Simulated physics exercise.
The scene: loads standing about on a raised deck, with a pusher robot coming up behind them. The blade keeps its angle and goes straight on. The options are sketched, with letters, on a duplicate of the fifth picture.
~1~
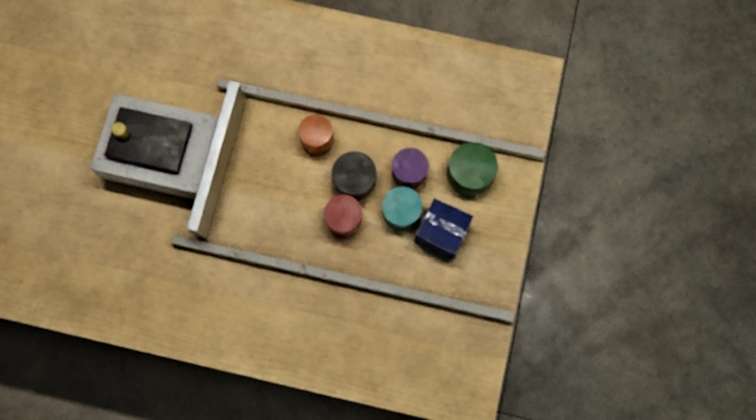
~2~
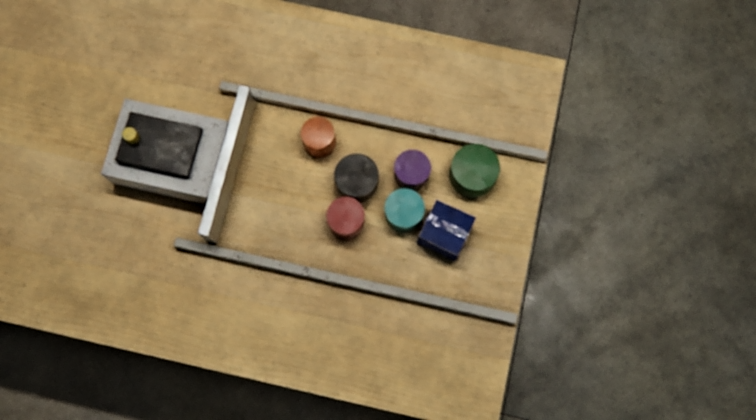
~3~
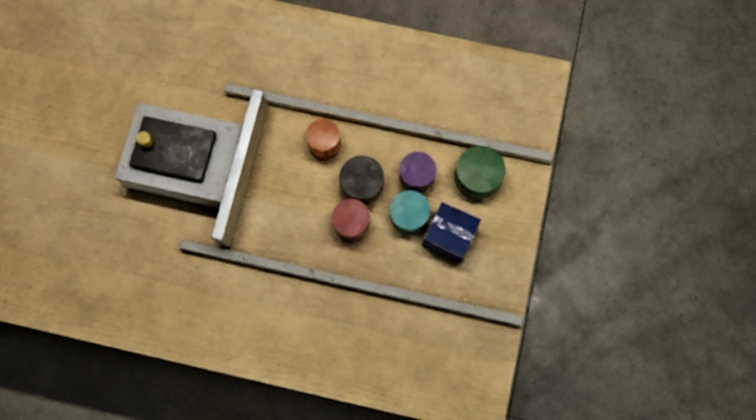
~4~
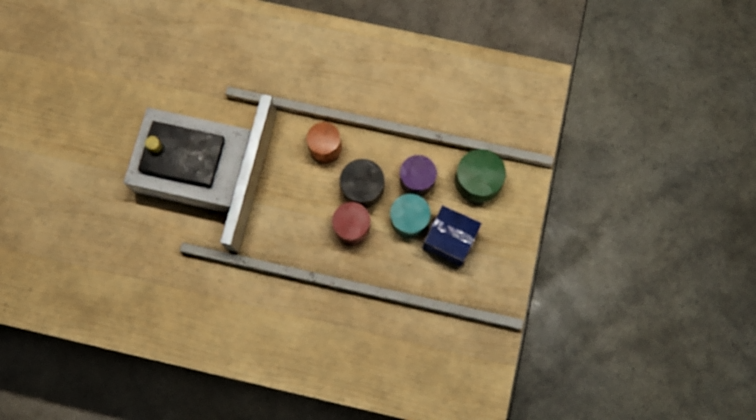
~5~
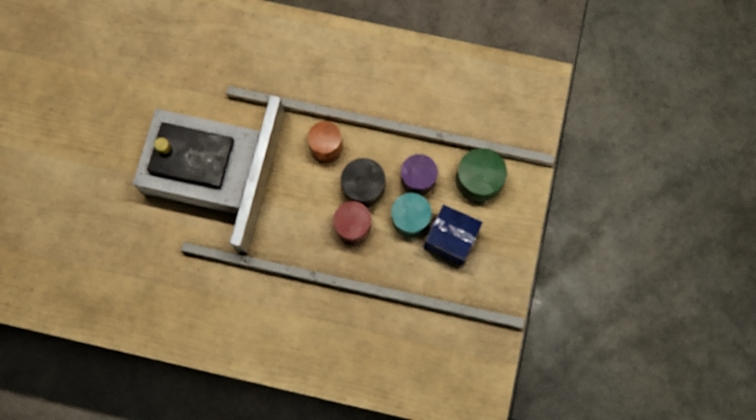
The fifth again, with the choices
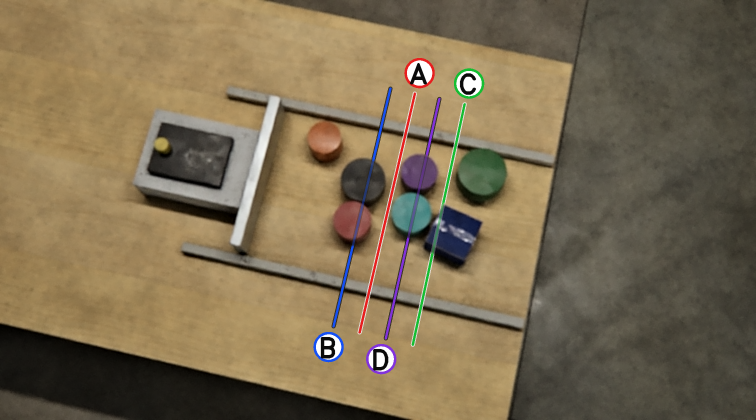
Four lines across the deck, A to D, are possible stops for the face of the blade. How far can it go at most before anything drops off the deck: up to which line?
Stop at C.
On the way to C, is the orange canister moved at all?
Yes.
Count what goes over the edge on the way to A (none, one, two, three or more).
The count is none.
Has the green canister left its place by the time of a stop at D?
By then, yes.
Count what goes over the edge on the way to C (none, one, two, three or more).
By then, none.
On the marked copy, A at (388, 209); B at (363, 203); C at (440, 220); D at (414, 214).
With C. Early on, robot (261, 170); orange canister (357, 148); green canister (481, 175).
Further on, robot (327, 185); green canister (494, 177); blue parcel (479, 250).
At the end, robot (377, 195); green canister (542, 184); blue parcel (512, 270); nothing has fallen.
As for the rest, A is safe but short; B is safe but short; D is safe but short.
